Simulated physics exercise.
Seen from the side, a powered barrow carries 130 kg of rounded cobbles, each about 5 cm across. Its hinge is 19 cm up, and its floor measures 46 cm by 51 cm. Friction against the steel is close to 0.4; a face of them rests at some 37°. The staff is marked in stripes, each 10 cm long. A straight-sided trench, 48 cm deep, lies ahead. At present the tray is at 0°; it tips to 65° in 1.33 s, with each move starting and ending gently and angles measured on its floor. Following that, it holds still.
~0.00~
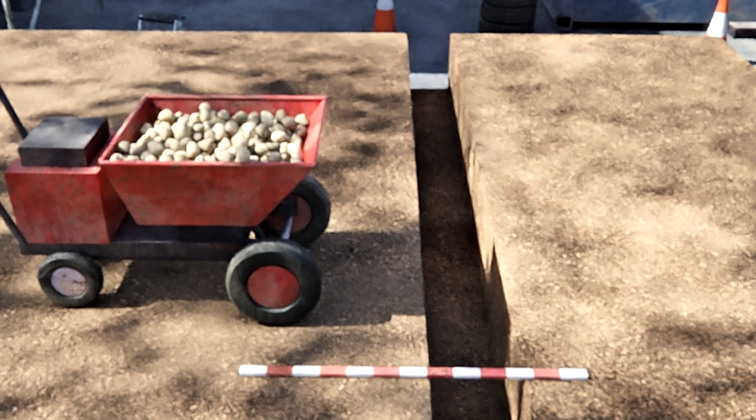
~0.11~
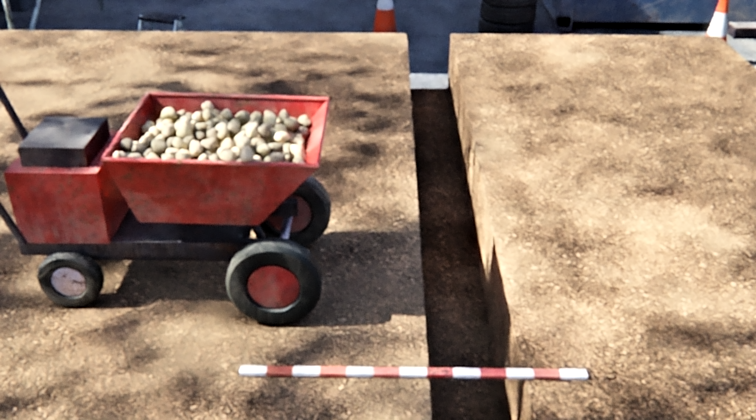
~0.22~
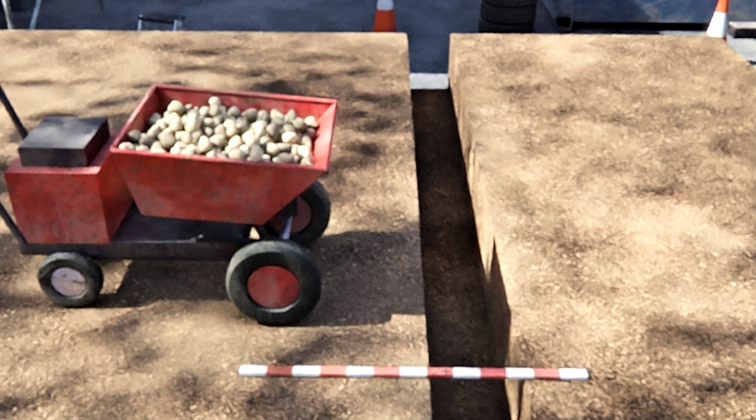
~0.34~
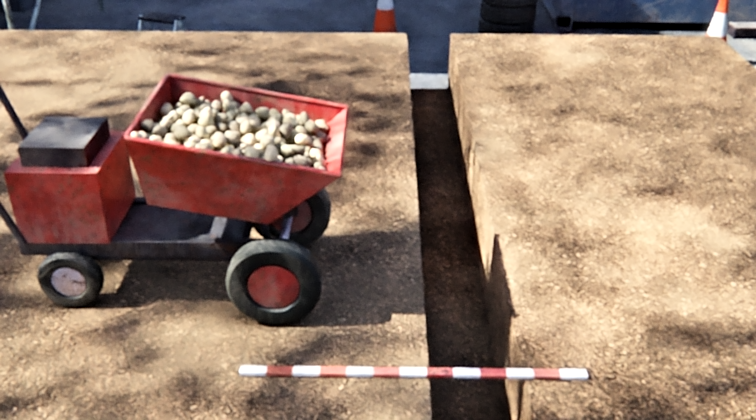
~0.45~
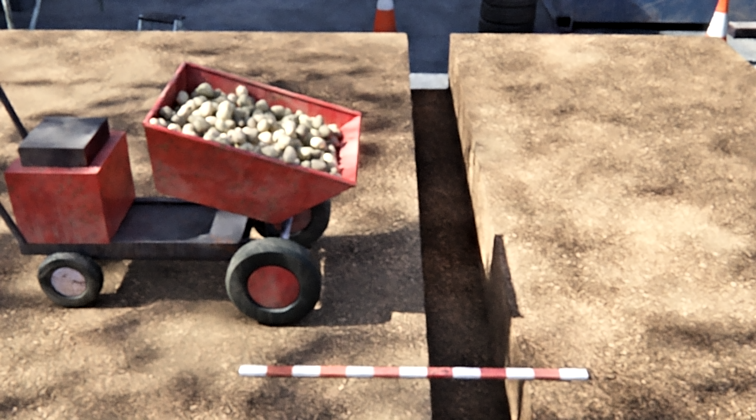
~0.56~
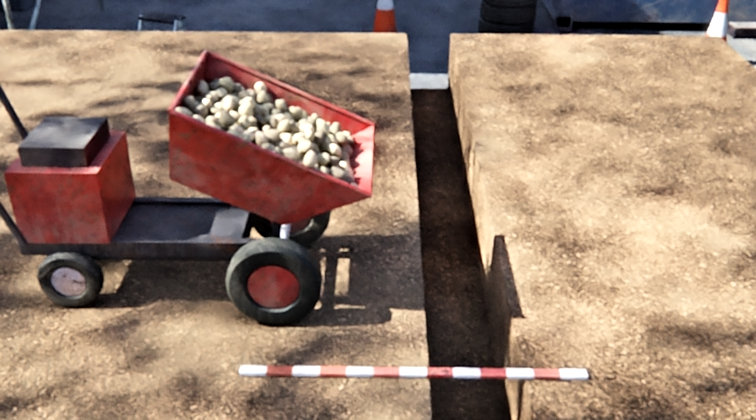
A red powered barrow full of rounded, pale stones stood beside a straight trench, and its tray slowly tilted up at the left, leaning steadily toward the trench while the wheels stayed put.
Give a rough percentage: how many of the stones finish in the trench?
99 %.
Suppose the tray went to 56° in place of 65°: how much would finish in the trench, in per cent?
Then about 60 per cent.
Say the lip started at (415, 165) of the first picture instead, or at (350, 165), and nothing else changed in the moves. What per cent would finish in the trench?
The first gives about 30 percent and the second about 80 percent.
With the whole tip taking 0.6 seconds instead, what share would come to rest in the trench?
Something close to 85 per cent.
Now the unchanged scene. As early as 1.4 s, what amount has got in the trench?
By then, around 35 percent.
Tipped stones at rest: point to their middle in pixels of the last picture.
Their middle ends up near (462, 351).
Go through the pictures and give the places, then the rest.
The first picture shows lip at (314, 165), floor tilted 0°, highest stones at (239, 124).
In the second picture, the tray is at 1°, its lip at (317, 166); the top of the load is at (227, 122); the stones move at 0.2 m/s on average.
In the third picture, the tray is at 5°, its lip at (327, 170); the top of the load is at (201, 119); the stones move at 0.4 m/s on average.
The fourth picture shows lip at (340, 175), floor tilted 10°, highest stones at (192, 111); the stones move at 0.5 m/s on average.
The fifth picture shows lip at (355, 184), floor tilted 17°, highest stones at (198, 100); the stones move at 0.6 m/s on average.
The sixth picture shows lip at (371, 196), floor tilted 25°, highest stones at (212, 92); the stones move at 0.6 m/s on average.
After 1.0 s the floor is at 55°; 100 % in the tray; the foremost stones are at (411, 207).
After 1.4 s the floor is at 65°; 65 % in the tray, 1 % short of the trench, 33 % in the trench; the foremost stones are at (499, 311).
After 1.8 s the floor is at 65°; 34 % in the tray, 1 % short of the trench, 64 % in the trench, 1 % past the trench; the foremost stones are at (562, 289).
After 3.7 s the floor is at 65°; 0 % in the tray, 99 % in the trench, 1 % past the trench; the foremost stones are at (592, 285).
